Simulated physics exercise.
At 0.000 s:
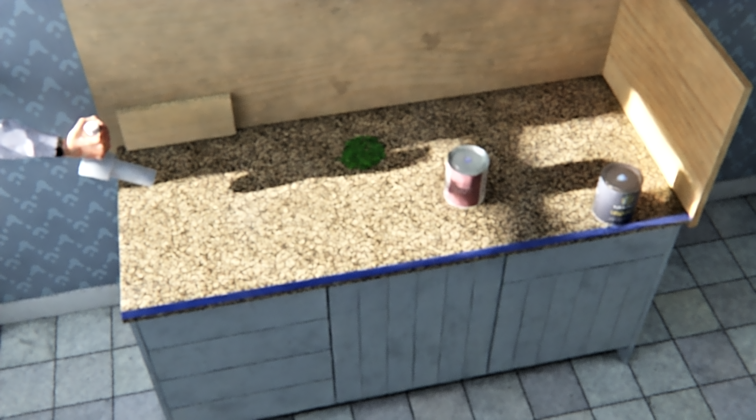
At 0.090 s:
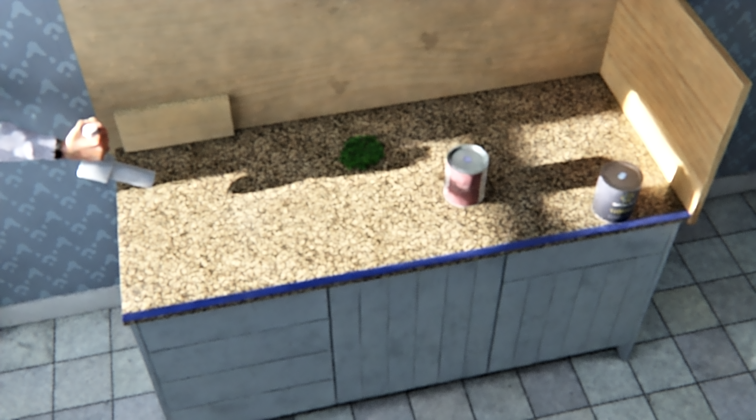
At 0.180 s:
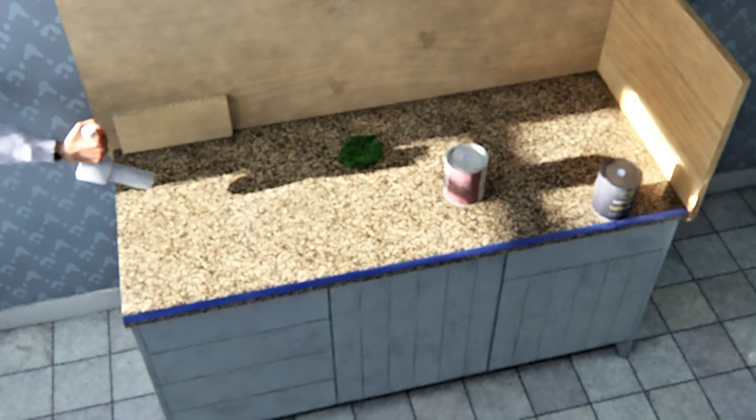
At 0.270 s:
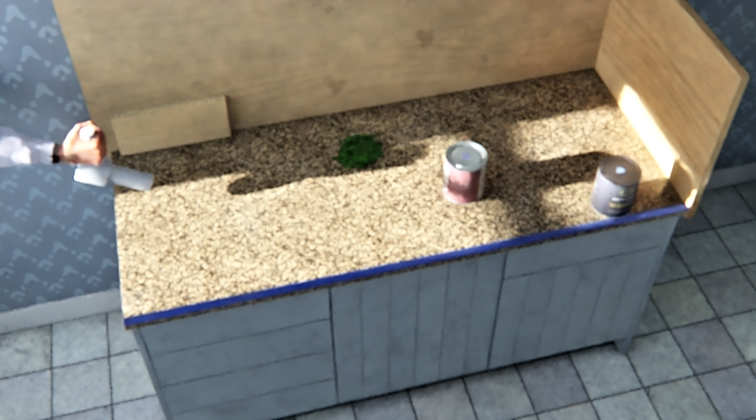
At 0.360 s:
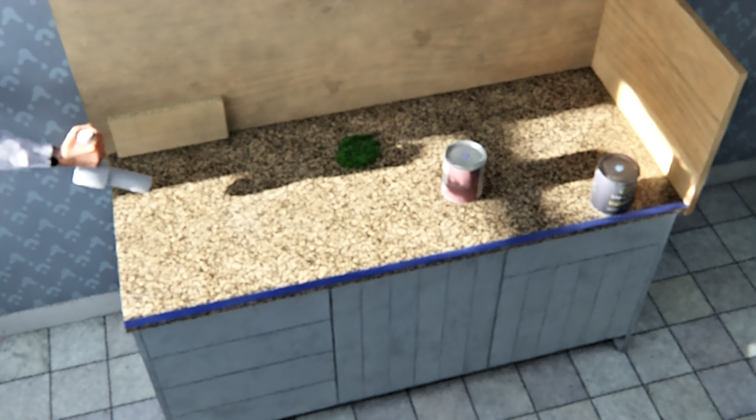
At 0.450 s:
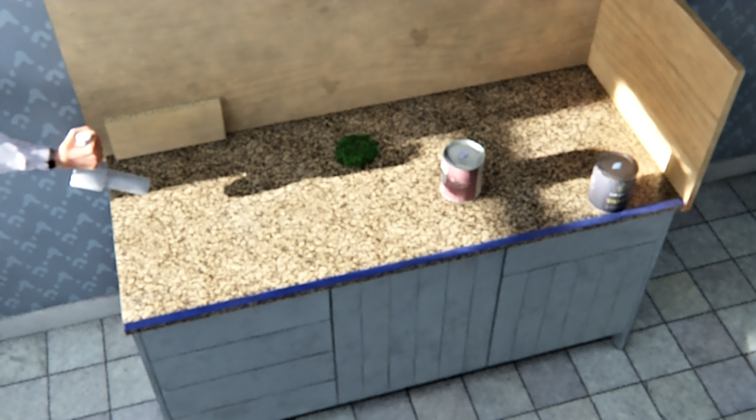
We see a hand at the left holding a pale hair dryer over a speckled, blue-edged counter with a green patch of dried herb flakes and two tins; the view drifts very slightly, while nothing on the counter visibly moves.
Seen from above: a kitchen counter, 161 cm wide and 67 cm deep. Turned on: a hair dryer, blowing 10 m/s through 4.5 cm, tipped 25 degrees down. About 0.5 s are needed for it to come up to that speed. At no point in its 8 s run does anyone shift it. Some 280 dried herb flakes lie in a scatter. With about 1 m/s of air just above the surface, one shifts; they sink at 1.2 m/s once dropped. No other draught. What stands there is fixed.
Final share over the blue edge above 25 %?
At most a quarter is lost there.
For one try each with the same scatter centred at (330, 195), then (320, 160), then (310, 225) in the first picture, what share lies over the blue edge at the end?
First try 60 %, second 1 %, third 100 %.
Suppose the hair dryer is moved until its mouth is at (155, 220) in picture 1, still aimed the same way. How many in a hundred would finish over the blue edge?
0 per cent, roughly.
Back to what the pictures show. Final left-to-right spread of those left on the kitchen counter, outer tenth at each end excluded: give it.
Around 10 cm.
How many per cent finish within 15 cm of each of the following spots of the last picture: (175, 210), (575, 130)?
Estimates in listed order: 0 %; 50 %.
After 1.6 s, 0 % are over the blue edge; the middle of those still in play is near (577, 106); 24 % have settled or left.
After 2.6 s, 1 % are over the blue edge; the middle of those still in play is near (587, 104); 35 % have settled or left.
After 4.4 s, 1 % are over the blue edge; the middle of those still in play is near (591, 104); 49 % have settled or left.
After 8.0 s, at the end, 1 % are over the blue edge; the middle of those still in play is near (592, 103).
